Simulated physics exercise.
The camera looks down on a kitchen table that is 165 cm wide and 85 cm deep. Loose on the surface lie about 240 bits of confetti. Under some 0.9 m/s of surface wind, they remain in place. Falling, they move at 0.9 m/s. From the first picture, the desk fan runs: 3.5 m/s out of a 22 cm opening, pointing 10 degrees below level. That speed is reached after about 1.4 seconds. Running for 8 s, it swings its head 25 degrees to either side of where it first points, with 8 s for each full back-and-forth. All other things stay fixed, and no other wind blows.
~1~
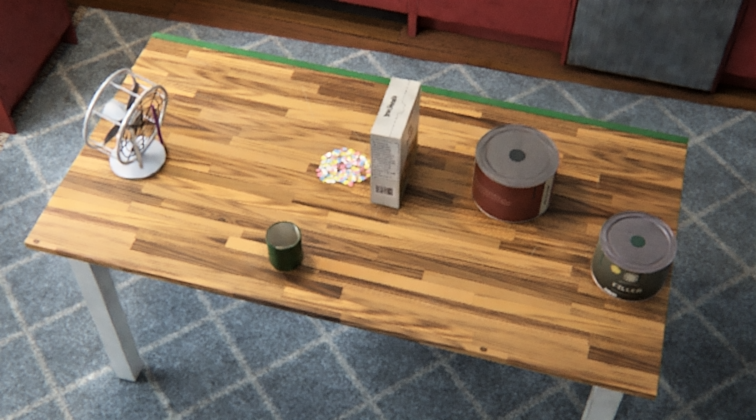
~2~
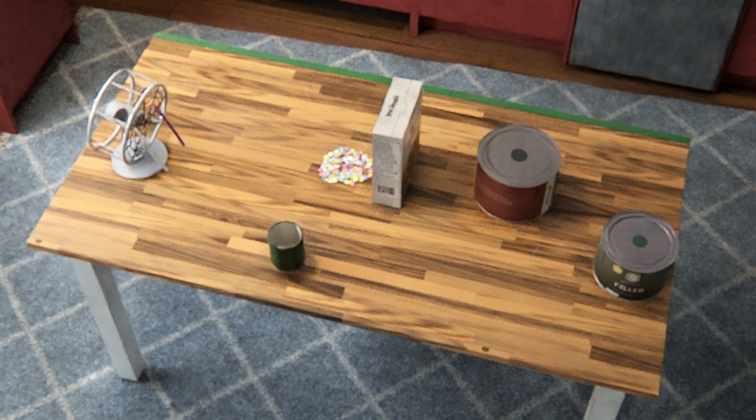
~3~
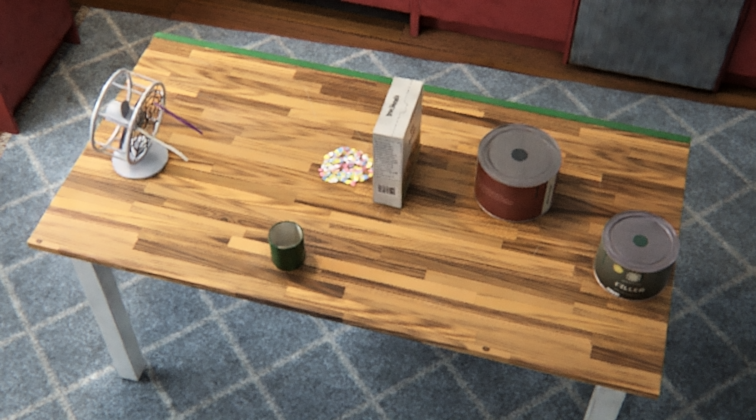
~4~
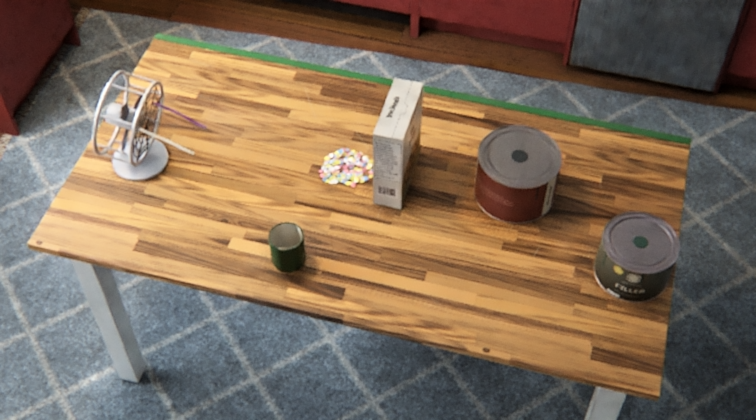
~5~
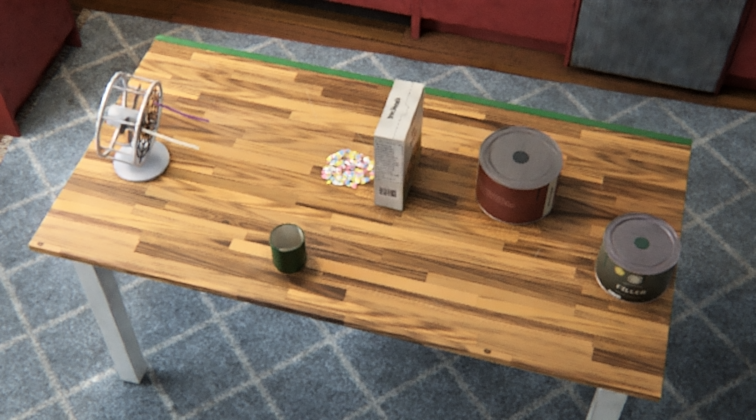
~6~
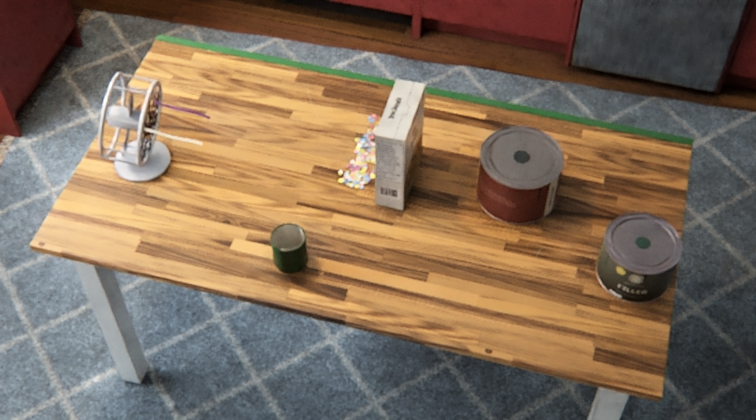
To begin with, a desk fan at the left of a wooden table runs and gradually turns its head towards the back, while a patch of colourful confetti lies still beside an upright carton, near cans and a green mug. Then most of the confetti shifts rightward and back, bunching against the carton.
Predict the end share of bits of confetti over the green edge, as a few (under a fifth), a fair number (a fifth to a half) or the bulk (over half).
The bits of confetti over the green edge are the bulk, over half.
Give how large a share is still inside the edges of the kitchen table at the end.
Around 0 in a hundred remain.
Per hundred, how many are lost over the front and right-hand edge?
About 10 % front, 0 % right-hand.
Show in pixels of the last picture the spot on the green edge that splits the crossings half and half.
Roughly at pixel (424, 87).
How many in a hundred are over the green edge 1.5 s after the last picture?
I'd say somewhere near 90 %.
Then, 0.5 s after the last picture, 84 % are over the green edge; 65 % are gone or lie where they will stay.
Then, 1.5 s after the last picture, 88 % are over the green edge; 96 % are gone or lie where they will stay.
Then, 3.3 s after the last picture, 90 % are over the green edge; 100 % are gone or lie where they will stay.
Then, 6.9 s after the last picture, at the end, 90 % are over the green edge.
